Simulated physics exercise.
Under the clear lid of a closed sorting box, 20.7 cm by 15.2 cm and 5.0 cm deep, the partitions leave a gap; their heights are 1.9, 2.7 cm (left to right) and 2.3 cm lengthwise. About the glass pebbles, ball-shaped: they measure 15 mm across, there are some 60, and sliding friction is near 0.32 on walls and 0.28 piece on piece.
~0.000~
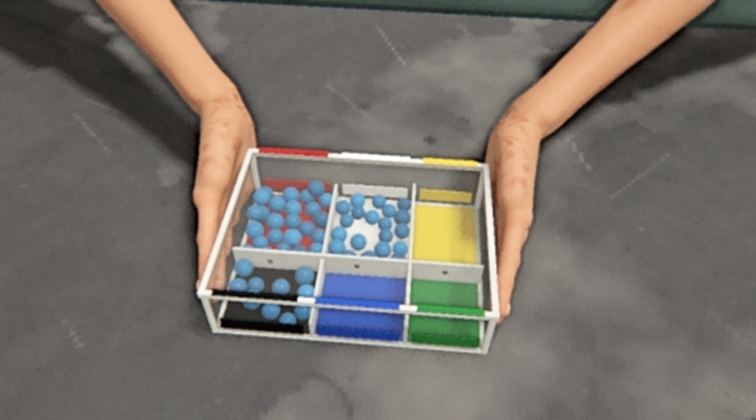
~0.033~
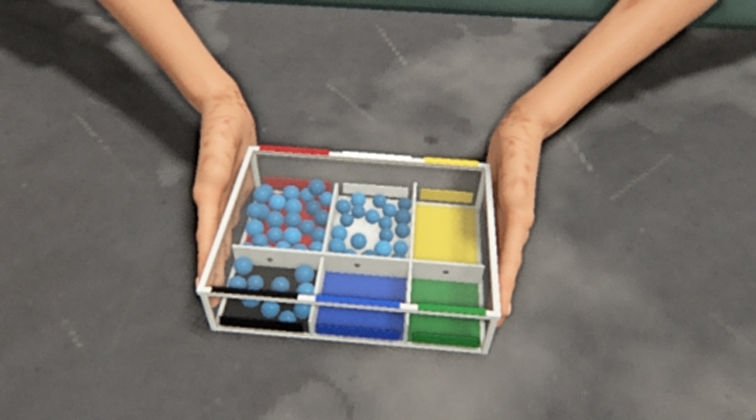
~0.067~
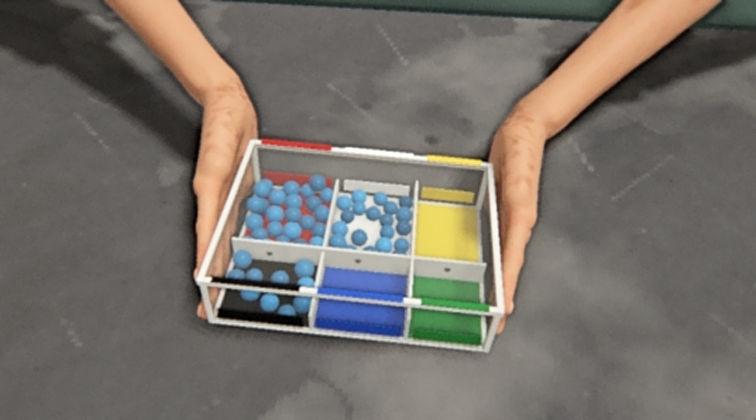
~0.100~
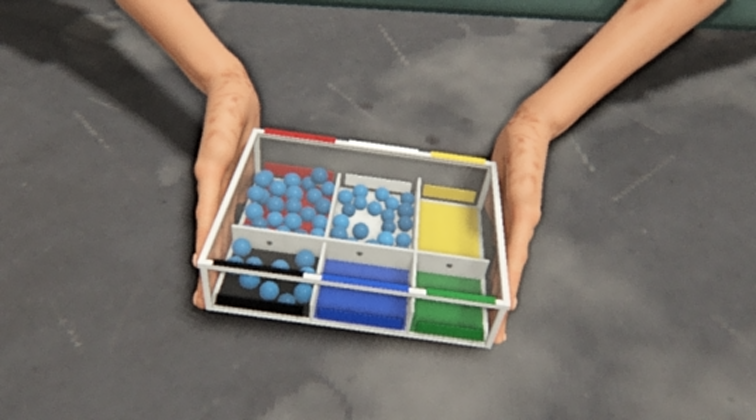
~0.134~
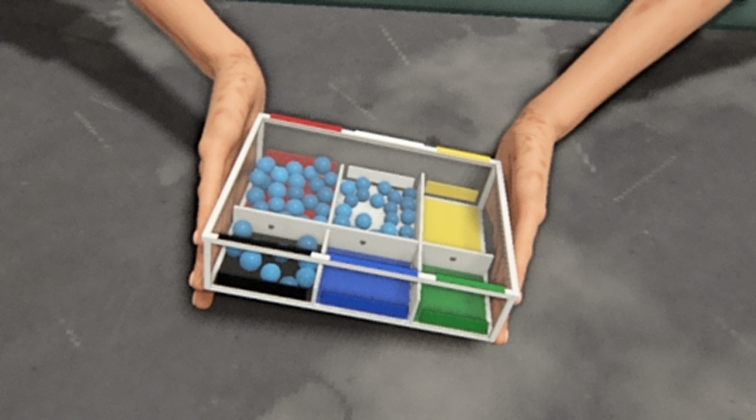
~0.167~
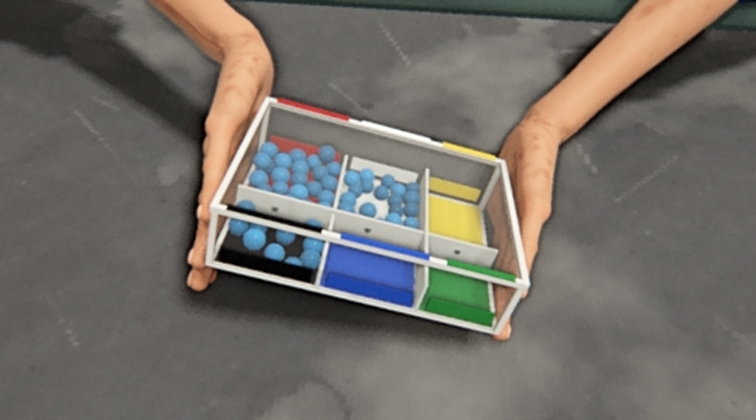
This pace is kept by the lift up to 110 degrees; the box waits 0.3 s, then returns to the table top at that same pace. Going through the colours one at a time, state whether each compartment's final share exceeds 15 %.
One by one: Red: Fails, blue: Fails, green: Fails, yellow: Succeeds, white: Succeeds, black: Fails.
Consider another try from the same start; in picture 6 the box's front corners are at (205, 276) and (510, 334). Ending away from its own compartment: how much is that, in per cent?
Around 100 per cent, it would seem.
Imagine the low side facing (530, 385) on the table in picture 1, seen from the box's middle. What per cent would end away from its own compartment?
Near 100 percent, give or take.
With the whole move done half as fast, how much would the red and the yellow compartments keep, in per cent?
In that case red 5; yellow 55.
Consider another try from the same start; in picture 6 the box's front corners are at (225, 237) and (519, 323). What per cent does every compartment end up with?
In per cent, the final split is red 0, blue 0, green 40, yellow 60, white 0, black 0.
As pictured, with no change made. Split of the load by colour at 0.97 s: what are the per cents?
Red 10 %, blue 5 %, green 0 %, yellow 25 %, white 60 %, black 0 %.
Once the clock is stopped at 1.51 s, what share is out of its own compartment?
Close to 75 per cent, I reckon.
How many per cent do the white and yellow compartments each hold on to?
The white one gets 40 per cent and the yellow one 55 per cent.
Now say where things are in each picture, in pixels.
The first frame shows box tilt 0 degrees, front corners at (205, 292) and (493, 314); red 45 %, white 35 %, black 20 %.
The second frame shows box tilt 1 degrees, front corners at (204, 289) and (494, 313).
The third frame shows box tilt 3 degrees, front corners at (204, 279) and (497, 310).
The fourth frame shows box tilt 6 degrees, front corners at (205, 262) and (503, 303), lowest corner right back.
The fifth frame shows box tilt 12 degrees, front corners at (210, 236) and (512, 293), lowest corner right back.
The sixth frame shows box tilt 17 degrees, front corners at (218, 207) and (522, 282), lowest corner right back; red 45 %, white 35 %, black 20 %. Its pace works out near 155 degrees a second.
After 0.97 s, tilt 110 degrees; red 10 %, blue 5 %, yellow 25 %, white 60 %.
Then, at 1.51 s, tilt 60 degrees; red 5 %, yellow 50 %, white 45 %.
After 2.10 s, tilt 0 degrees; red 5 %, yellow 55 %, white 40 %.
By 2.9 s all is still; red 5 %, blue 0 %, green 0 %, yellow 55 %, white 40 %, black 0 %.
